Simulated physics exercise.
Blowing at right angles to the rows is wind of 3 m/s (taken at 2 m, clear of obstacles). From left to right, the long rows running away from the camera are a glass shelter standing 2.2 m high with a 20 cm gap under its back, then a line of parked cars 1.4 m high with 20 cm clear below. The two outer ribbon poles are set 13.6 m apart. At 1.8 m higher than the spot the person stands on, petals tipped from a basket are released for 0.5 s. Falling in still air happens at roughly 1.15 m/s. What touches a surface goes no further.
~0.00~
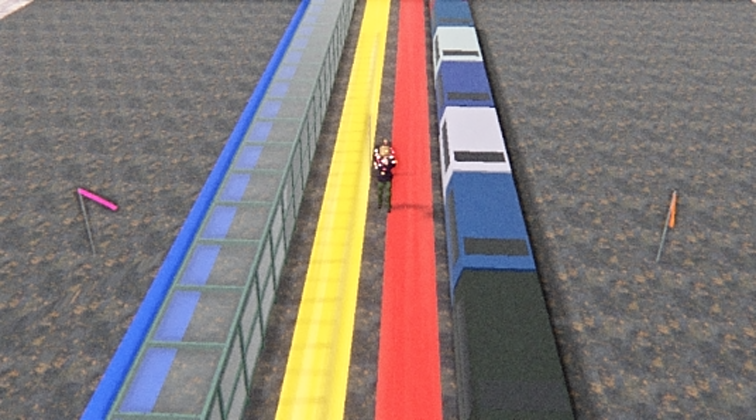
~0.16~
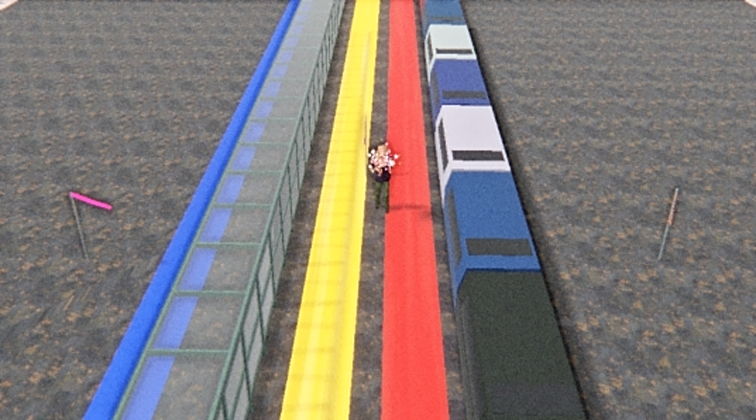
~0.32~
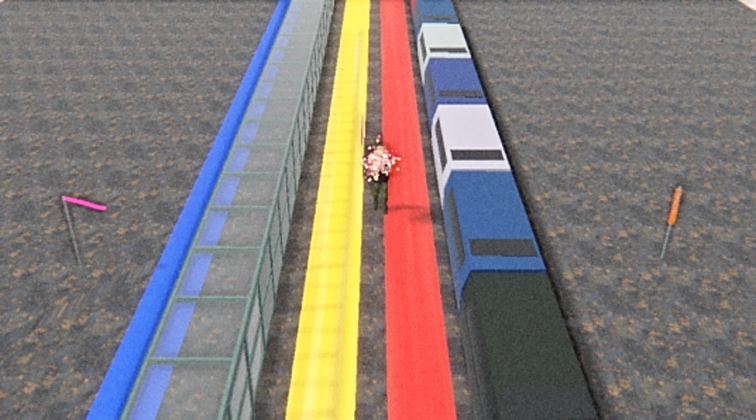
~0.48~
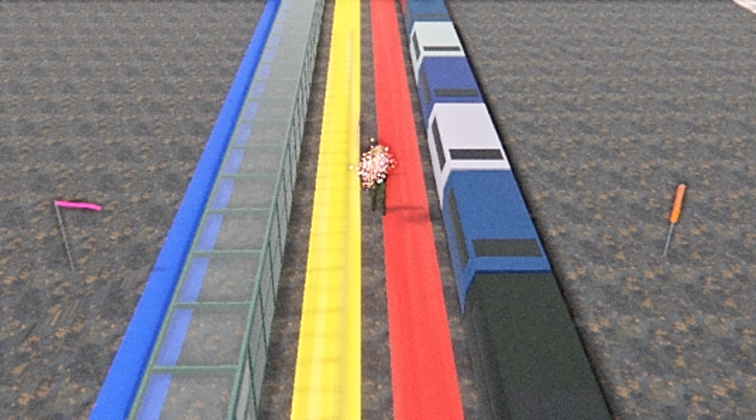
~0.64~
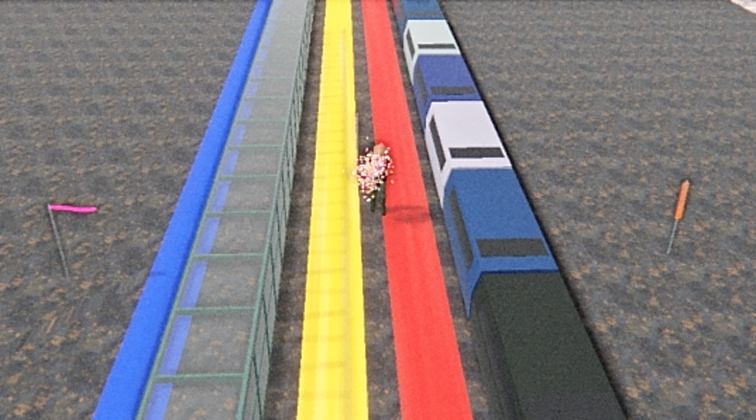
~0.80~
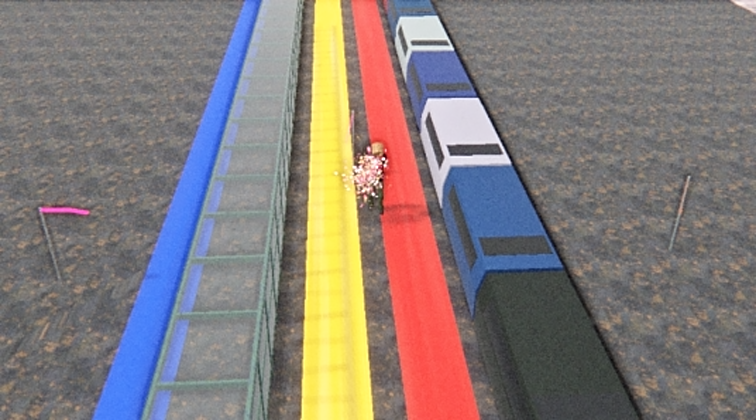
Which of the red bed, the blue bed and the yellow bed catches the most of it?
Red.
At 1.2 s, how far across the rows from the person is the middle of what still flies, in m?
Roughly 0.5 m.
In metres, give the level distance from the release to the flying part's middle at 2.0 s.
Roughly 0.0 m.
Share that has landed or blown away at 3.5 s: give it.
Result: Near 95 % no longer aloft.
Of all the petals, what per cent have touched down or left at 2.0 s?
Close to 40 percent of it.
After 1.2 s, 0 % lies on the blue bed, 0 % on the red bed and 0 % on the yellow bed; 2 % has touched down or left; the middle of what still flies is 0.9 m above the low ground, near (363, 191).
After 2.0 s, 0 % lies on the blue bed, 16 % on the red bed and 2 % on the yellow bed; 42 % has touched down or left; the middle of what still flies is 0.3 m above the low ground, near (371, 212).
After 3.5 s, 0 % lies on the blue bed, 50 % on the red bed and 5 % on the yellow bed; 97 % has touched down or left.
After 8.0 s, 0 % lies on the blue bed, 52 % on the red bed and 5 % on the yellow bed; 100 % has touched down or left.
After 45.0 s, 0 % lies on the blue bed, 52 % on the red bed and 5 % on the yellow bed; 100 % has touched down or left.
